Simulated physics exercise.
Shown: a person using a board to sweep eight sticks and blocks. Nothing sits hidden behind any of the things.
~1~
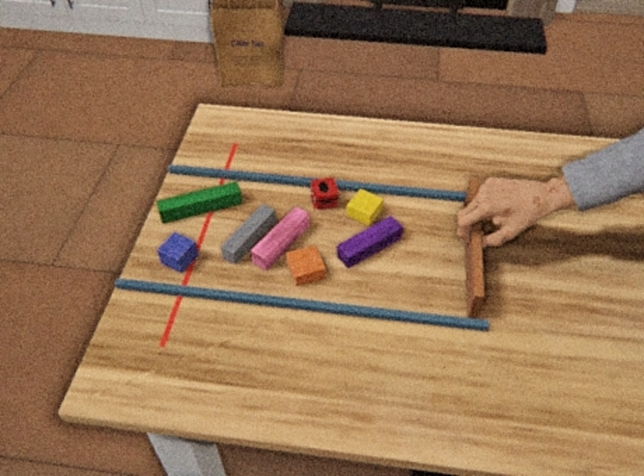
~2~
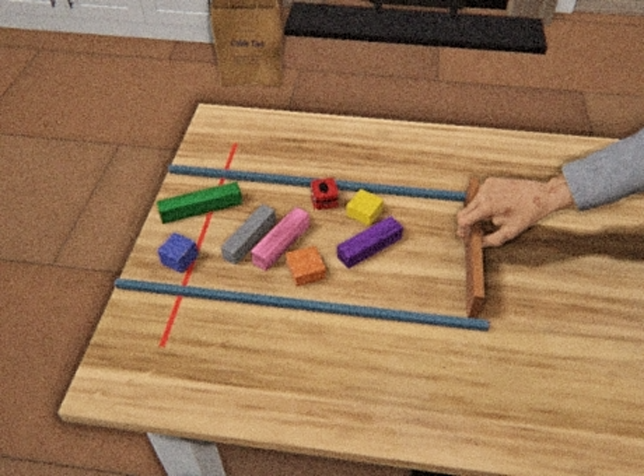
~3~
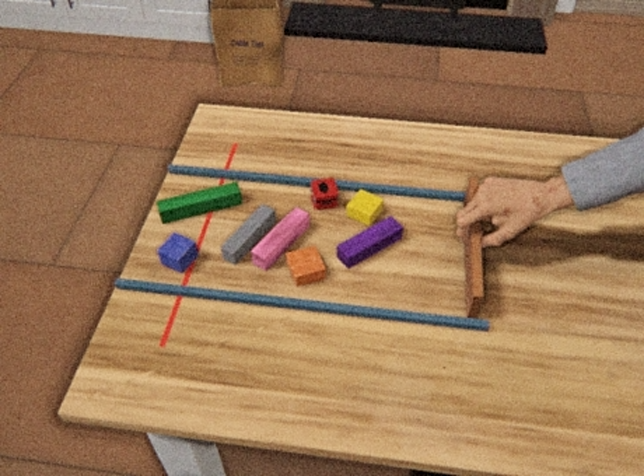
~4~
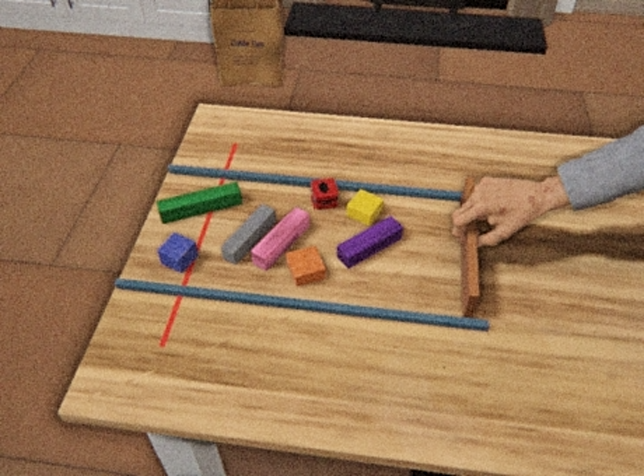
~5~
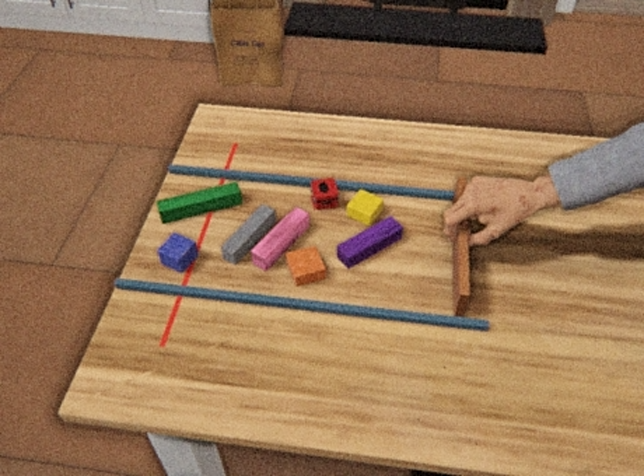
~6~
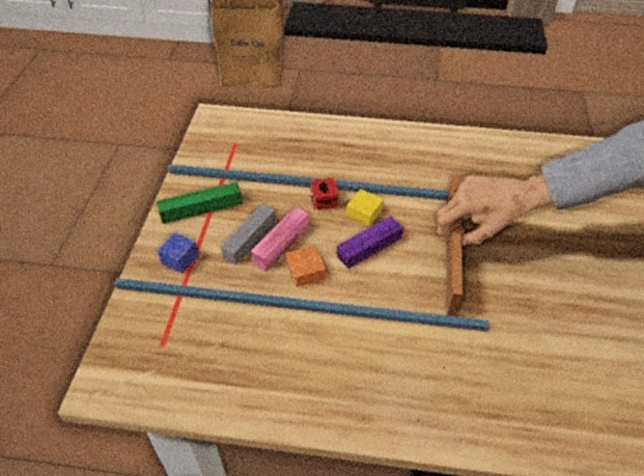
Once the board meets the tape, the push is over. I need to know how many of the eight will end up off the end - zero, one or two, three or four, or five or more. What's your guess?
I'd say one or two.
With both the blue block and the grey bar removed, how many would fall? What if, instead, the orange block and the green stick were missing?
That makes 0 fallen, then 0 fallen in the other try.
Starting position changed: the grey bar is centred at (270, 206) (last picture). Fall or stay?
Here the grey bar stays aboard.
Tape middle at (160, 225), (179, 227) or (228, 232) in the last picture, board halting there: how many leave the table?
In order: 5, 4 and 0.
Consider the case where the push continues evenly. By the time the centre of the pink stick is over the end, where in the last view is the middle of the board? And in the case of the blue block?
Pink stick over the end: About (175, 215). Blue block over the end: About (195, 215).
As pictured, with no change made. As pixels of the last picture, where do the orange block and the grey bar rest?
The orange block settles near (167, 266); as for the grey bar, near (155, 220).
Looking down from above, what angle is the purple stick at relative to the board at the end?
It measures close to 0 degrees.
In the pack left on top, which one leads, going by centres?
Closest at the end: The blue block.
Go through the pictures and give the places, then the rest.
The first frame shows blue block (178, 252); green stick (200, 202); grey bar (249, 234); board (473, 245); tape (204, 230).
The second frame shows green stick (200, 202); board (473, 245).
The third frame shows grey bar (249, 234); purple stick (370, 242).
The fourth frame shows blue block (178, 253); yellow block (365, 208).
The fifth frame shows green stick (200, 202); pink stick (281, 238).
The sixth frame shows blue block (178, 253); green stick (200, 202); grey bar (249, 234); board (454, 243); tape (204, 230).
Soon after, none off yet; blue block at rest near (178, 253); green stick at rest near (200, 202); grey bar at rest near (249, 234).
At rest, the number that fall off is one or two; fallen, green stick.
